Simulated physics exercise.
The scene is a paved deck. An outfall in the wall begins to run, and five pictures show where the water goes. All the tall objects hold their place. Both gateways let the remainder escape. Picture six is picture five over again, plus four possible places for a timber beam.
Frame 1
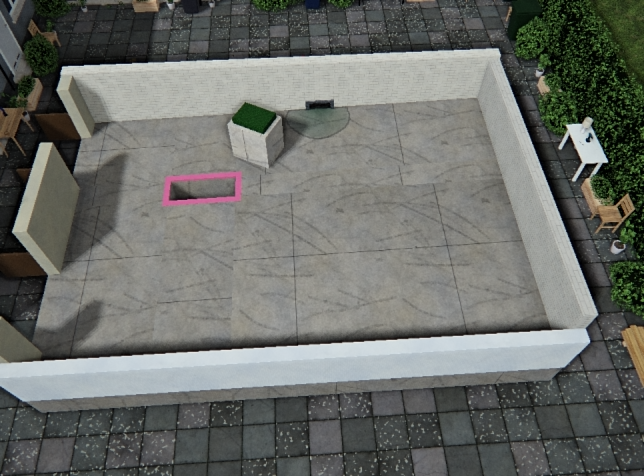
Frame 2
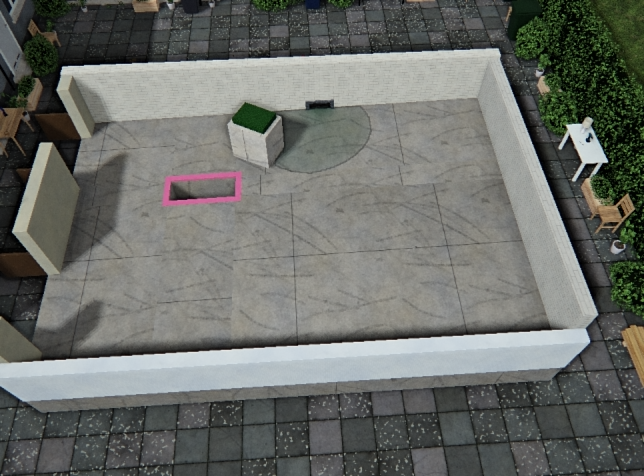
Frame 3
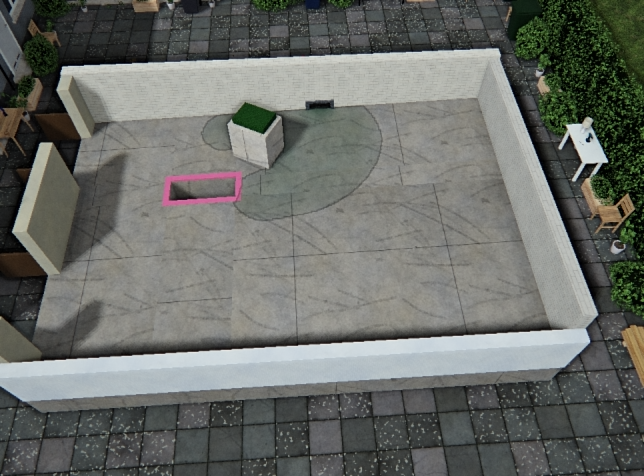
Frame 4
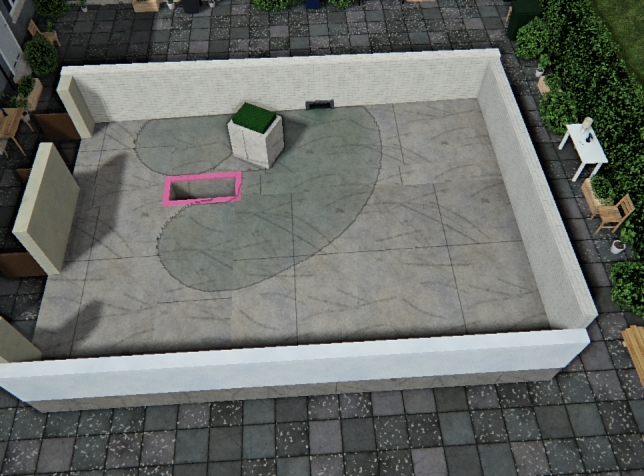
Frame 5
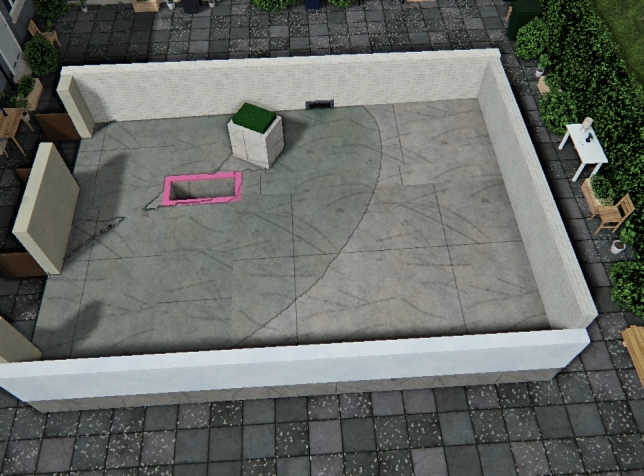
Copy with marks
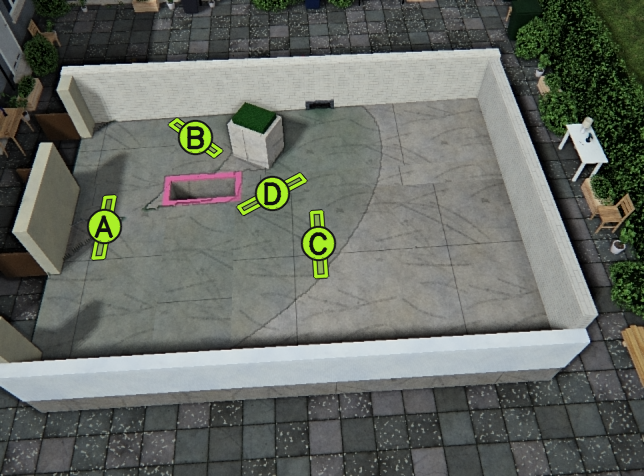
A dark wet patch spreads from the back wall across the paved deck, surrounding the pink-edged pit.
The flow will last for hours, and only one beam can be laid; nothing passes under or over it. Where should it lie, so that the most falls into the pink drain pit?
D.
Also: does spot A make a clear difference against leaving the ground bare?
No.
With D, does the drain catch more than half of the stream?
No.
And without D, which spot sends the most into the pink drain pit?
That would be B.
On the marked copy, A from (98, 257) to (109, 197); B from (173, 122) to (217, 153); C from (321, 276) to (316, 212); D from (241, 210) to (302, 177).
With A, about 10 % of the stream goes into the pink drain pit, about 90 % out by the gates.
With B, about 18 % of the stream goes into the pink drain pit, about 81 % out by the gates.
With C, about 10 % of the stream goes into the pink drain pit, about 90 % out by the gates.
With D, about 29 % of the stream goes into the pink drain pit, about 71 % out by the gates.
